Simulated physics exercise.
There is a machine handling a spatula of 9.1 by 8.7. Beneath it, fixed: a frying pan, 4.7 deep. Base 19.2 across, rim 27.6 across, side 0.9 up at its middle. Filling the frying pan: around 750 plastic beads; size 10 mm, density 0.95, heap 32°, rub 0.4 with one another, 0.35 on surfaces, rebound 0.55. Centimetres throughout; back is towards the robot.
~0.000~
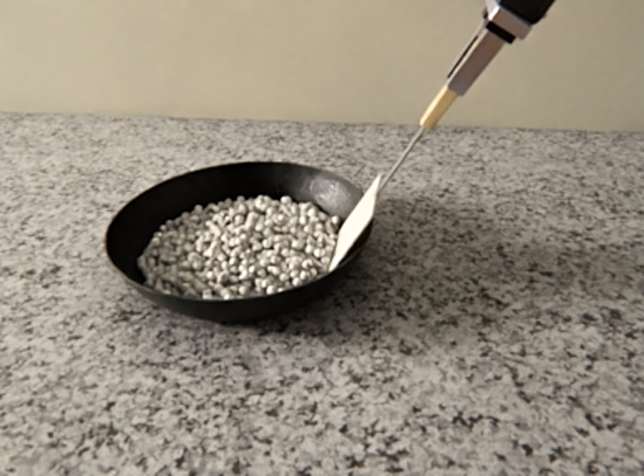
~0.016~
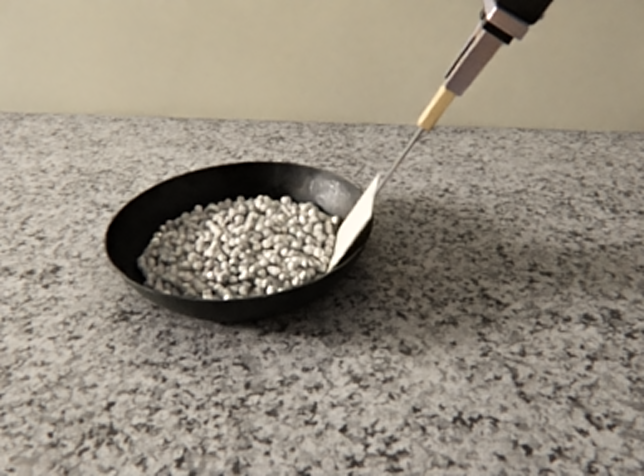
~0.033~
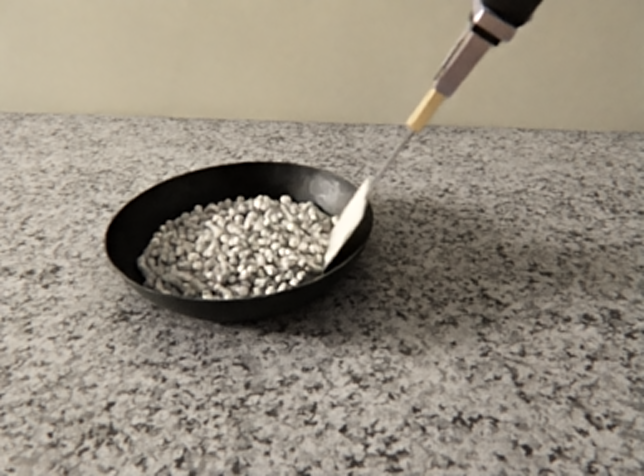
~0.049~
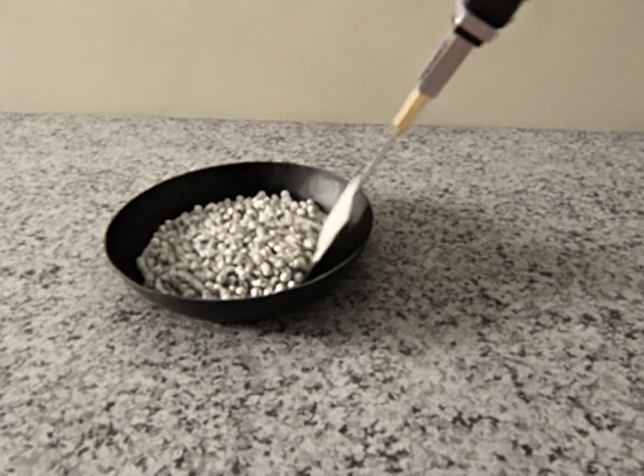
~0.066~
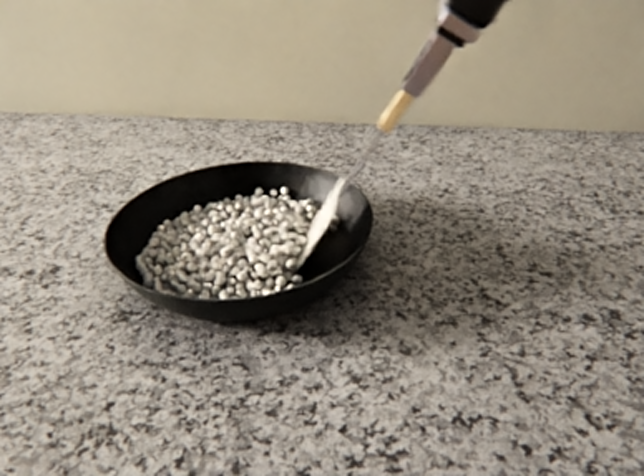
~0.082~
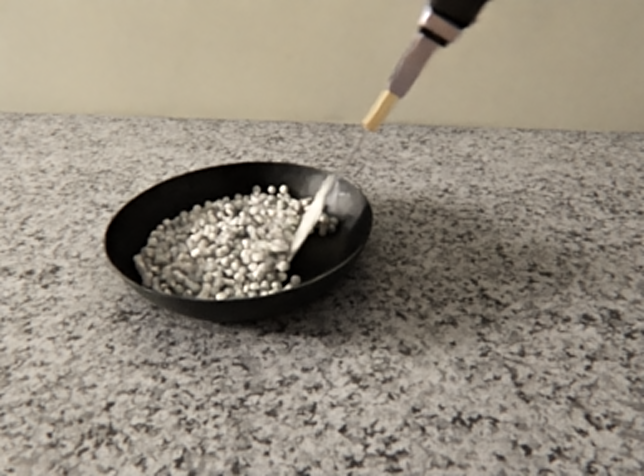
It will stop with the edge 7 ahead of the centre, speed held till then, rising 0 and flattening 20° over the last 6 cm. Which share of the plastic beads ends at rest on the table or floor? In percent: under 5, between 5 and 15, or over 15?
Under 5 percent.
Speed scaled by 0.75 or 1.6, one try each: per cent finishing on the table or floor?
Estimates, in order: 0 % and 5 %.
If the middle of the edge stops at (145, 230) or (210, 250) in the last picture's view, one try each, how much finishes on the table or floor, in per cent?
First try roughly 25 percent, second roughly 0 percent.
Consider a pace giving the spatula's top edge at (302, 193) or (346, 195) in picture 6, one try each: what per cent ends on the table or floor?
Near 5 per cent in the first try and near 0 per cent in the second.
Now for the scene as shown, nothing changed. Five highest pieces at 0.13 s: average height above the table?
Estimated height above table: Approx. 5 cm.
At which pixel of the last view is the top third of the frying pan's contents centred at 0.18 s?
(202, 234).
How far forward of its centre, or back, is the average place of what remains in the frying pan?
Ahead, by about 5.0 cm.
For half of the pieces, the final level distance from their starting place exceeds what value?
Near 4 cm, measured level.
After 0.13 s, sloping 59°, highest piece 5 above the table; 746 in the frying pan.
After 0.18 s, sloping 51°, highest piece 5 above the table; 746 in the frying pan.
After 0.40 s, sloping 39°, highest piece 5 above the table; 741 in the frying pan, 5 on the table or floor.
After 1.45 s, sloping 39°, highest piece 5 above the table; 741 in the frying pan, 5 on the table or floor.
At rest, 741 in the frying pan, 5 on the table or floor. That is 1 % on the table or floor.
